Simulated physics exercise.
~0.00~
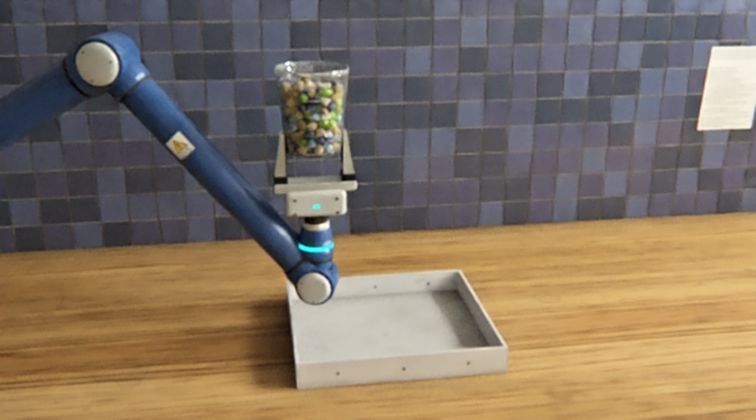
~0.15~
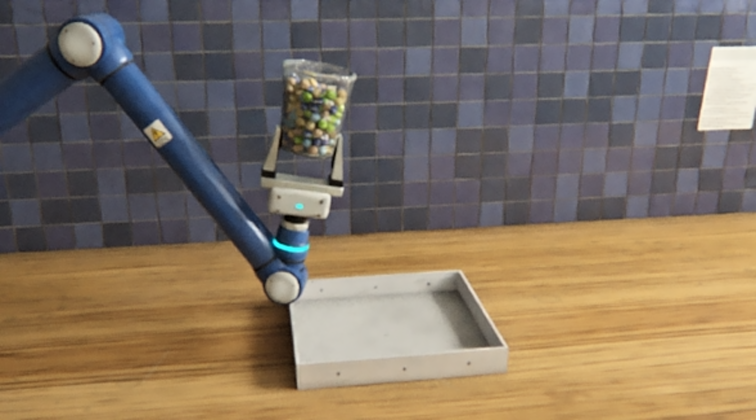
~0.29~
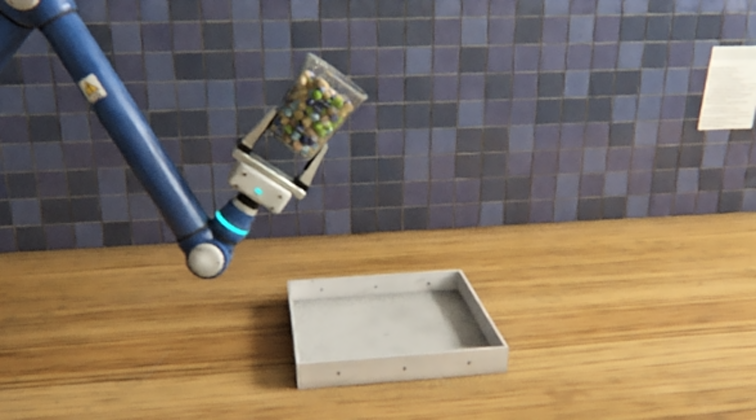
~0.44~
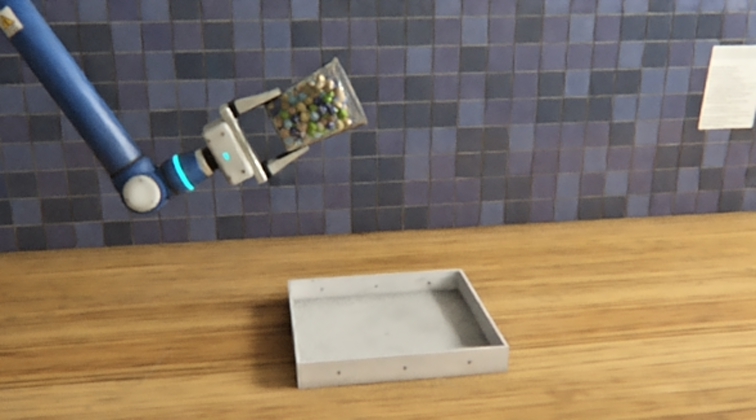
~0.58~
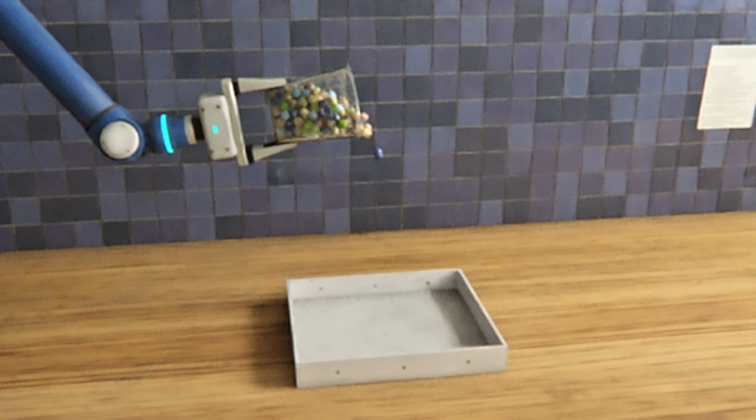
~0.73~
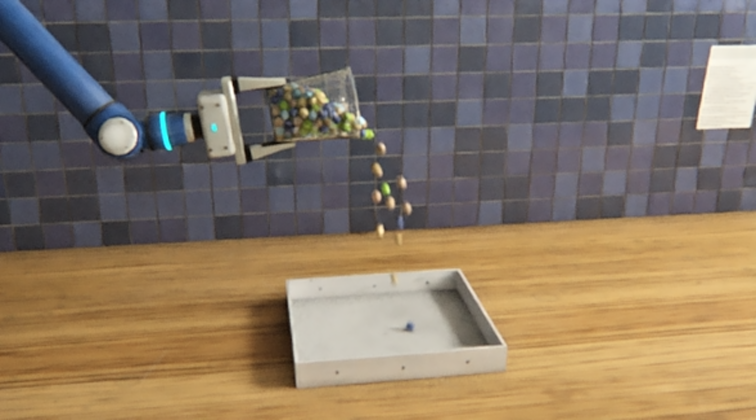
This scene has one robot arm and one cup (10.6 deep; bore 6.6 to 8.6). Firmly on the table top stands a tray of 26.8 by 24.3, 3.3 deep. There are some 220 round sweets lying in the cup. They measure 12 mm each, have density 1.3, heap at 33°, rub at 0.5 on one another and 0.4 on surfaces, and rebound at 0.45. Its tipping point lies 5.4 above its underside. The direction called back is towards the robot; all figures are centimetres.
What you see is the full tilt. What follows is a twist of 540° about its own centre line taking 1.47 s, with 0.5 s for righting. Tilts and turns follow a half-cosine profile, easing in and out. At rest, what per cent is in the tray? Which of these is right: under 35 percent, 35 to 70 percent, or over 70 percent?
The right one is 35 to 70 percent.
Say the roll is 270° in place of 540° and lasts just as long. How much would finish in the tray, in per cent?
In that case you'd get close to 45 per cent.
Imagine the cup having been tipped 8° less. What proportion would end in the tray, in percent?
In that case some 30 per cent.
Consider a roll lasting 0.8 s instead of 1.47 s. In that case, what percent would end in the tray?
I'd expect approximately 35 per cent then.
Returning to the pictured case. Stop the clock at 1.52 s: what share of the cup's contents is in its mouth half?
45 %, about.
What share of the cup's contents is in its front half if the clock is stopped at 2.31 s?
Roughly 30 in every hundred.
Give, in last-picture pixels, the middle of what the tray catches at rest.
I'd place it near (419, 320) in the last picture.
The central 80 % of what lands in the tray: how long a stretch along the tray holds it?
That stretch is around 16 cm long.
After 1.52 s, tipped 83°, highest piece 36 above the table; 147 in the cup, 54 in the tray, 19 in flight or on a rim.
After 2.31 s, tipped 74°, highest piece 34 above the table; 126 in the tray, 92 in the cup, 1 on the table or floor, 1 in flight or on a rim.
After 2.90 s, upright, highest piece 35 above the table; 127 in the tray, 92 in the cup, 1 on the table or floor.
After 3.60 s, upright, highest piece 35 above the table; 127 in the tray, 92 in the cup, 1 on the table or floor.
At rest, 127 in the tray, 92 in the cup, 1 on the table or floor. That is 58 % in the tray.
